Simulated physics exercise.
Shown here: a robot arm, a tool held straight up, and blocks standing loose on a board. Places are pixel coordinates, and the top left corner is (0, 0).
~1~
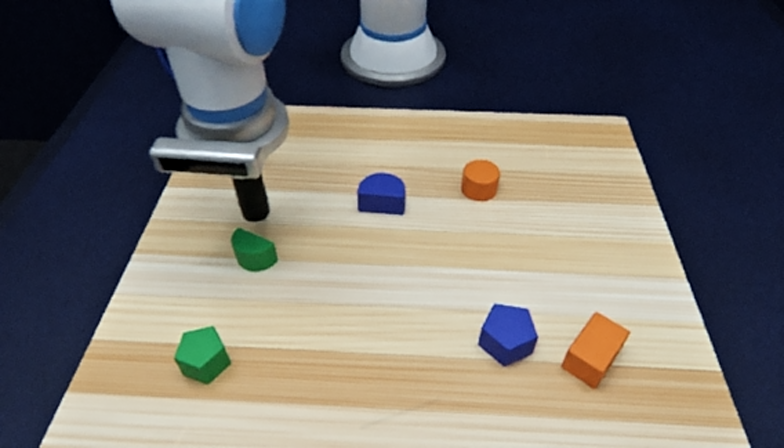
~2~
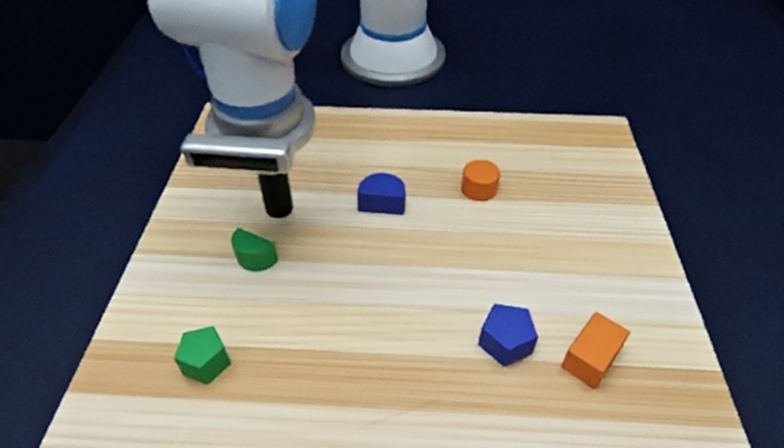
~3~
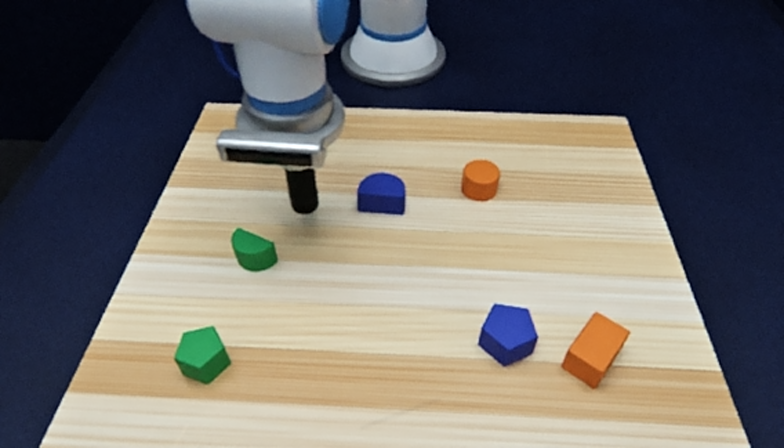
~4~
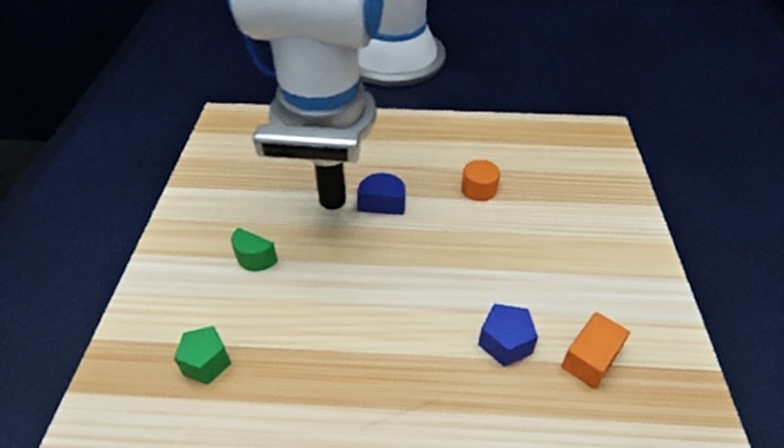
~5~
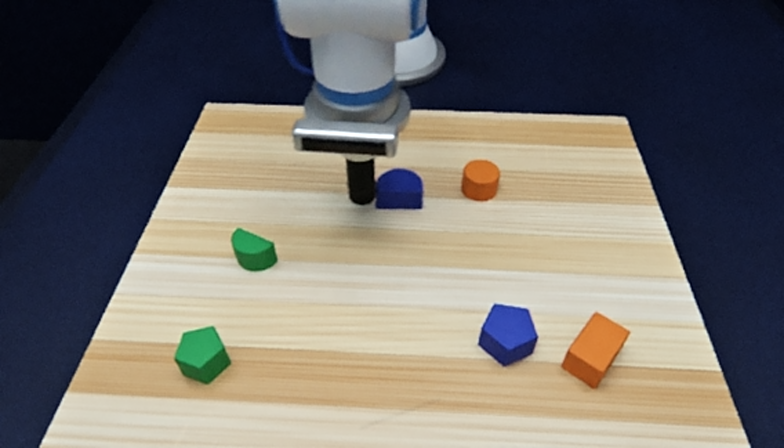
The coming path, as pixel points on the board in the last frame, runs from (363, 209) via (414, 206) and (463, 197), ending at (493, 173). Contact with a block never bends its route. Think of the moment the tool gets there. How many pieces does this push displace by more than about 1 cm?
Most likely two.
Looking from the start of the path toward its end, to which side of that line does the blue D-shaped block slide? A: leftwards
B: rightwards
That would be A.
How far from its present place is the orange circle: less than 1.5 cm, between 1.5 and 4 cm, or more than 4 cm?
It goes beyond 4 cm.
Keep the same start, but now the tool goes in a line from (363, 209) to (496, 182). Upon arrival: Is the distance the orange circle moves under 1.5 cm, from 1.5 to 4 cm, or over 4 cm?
Once the path ends, it will sit over 4 cm from where it is now.
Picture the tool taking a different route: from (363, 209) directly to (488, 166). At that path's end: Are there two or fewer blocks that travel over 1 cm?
Final answer: Yes.
On the path given first. One third of the way, tool (415, 194); blue D-shaped block (438, 167), turned 50° anticlockwise.
Two thirds of the way, tool (465, 185); blue D-shaped block (456, 155), turned 110° anticlockwise; orange circle (496, 166).
At the end, tool (495, 161); blue D-shaped block (460, 147), turned 150° anticlockwise; orange circle (527, 152).
